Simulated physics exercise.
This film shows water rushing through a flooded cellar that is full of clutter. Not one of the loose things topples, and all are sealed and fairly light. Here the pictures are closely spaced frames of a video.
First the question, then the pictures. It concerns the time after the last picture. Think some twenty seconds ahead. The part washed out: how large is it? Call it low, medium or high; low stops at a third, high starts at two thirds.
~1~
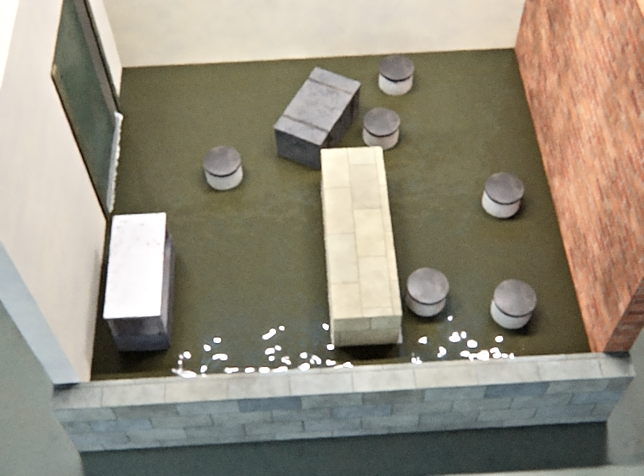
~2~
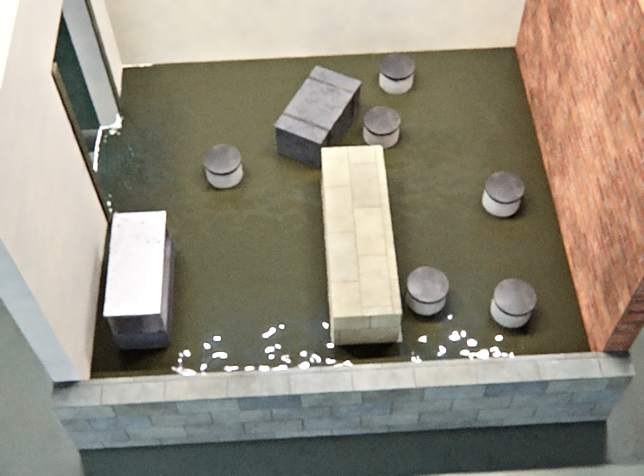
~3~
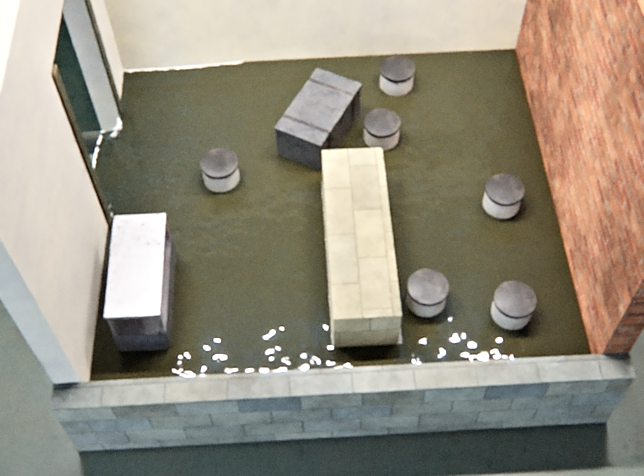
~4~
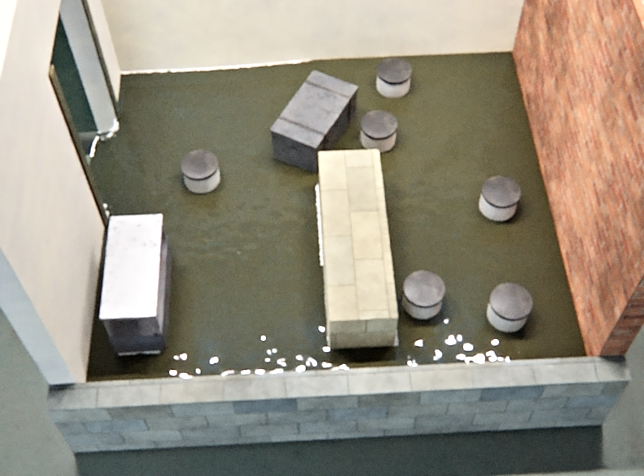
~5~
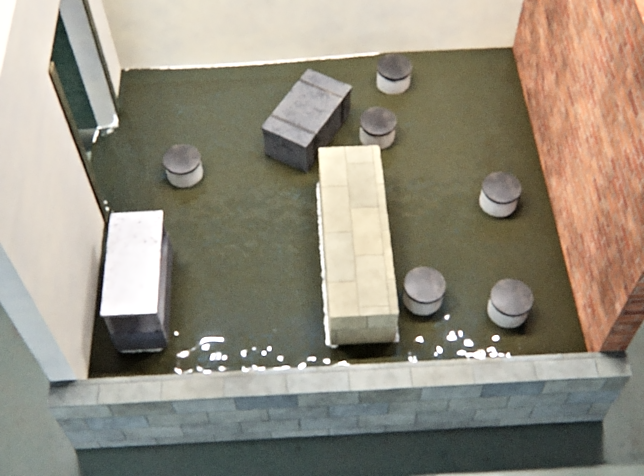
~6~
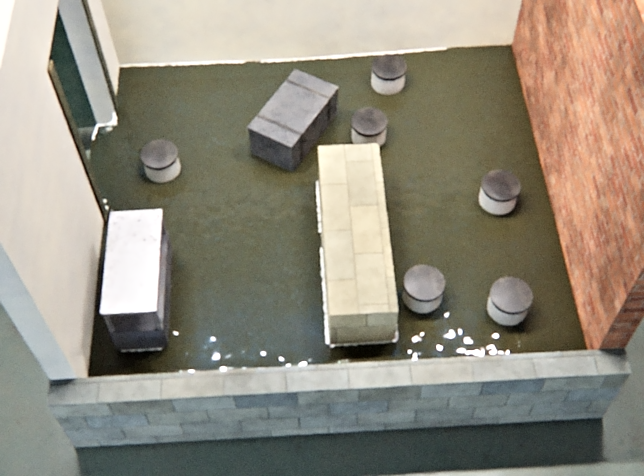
Medium.
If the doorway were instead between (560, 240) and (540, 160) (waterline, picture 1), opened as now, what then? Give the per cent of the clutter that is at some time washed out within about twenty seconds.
Roughly 40 %.
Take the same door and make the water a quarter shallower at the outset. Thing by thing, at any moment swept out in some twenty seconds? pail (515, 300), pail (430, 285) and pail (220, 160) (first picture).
Retained; retained; escapes.
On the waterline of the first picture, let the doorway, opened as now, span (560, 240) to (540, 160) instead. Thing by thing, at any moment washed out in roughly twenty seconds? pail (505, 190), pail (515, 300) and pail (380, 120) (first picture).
Ordered result: Exited / exited / exited.
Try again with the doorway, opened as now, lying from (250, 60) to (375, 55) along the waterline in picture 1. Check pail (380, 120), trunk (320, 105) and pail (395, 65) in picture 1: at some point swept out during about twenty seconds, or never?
Item one leaves at some point, item two leaves at some point, item three leaves at some point.
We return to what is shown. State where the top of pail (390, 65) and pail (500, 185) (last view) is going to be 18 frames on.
First near (175, 94), second near (458, 136).
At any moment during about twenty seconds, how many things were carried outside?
4.
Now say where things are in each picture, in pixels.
A pail at (222, 161), afloat; a trunk at (318, 105) floats; 0 of 7 have shifted, in the first picture.
A pail at (222, 159), afloat; a trunk at (319, 103) floats; 0 of 7 have shifted, in the second picture.
A pail at (219, 163) floats, close to its start; a trunk at (319, 105) floats; 0 of 7 have shifted, in the third picture.
A pail at (199, 164), afloat, close to its start; a trunk at (315, 108), afloat; 1 of 7 have shifted, in the fourth picture.
A pail at (182, 158) floats, a stride from its start; a trunk at (307, 107), afloat, close to its start; 2 of 7 have shifted, in the fifth picture.
A pail at (159, 154), afloat, a stride from its start; a trunk at (294, 107), afloat, close to its start; 3 of 7 have shifted, in the sixth picture.
A moment on, 1 of 7 are out; 6 afloat.
Next, 3 of 7 are out; 4 afloat.
Later, 4 of 7 are out; 3 afloat.
In the end, 4 of 7 are out; 2 afloat.
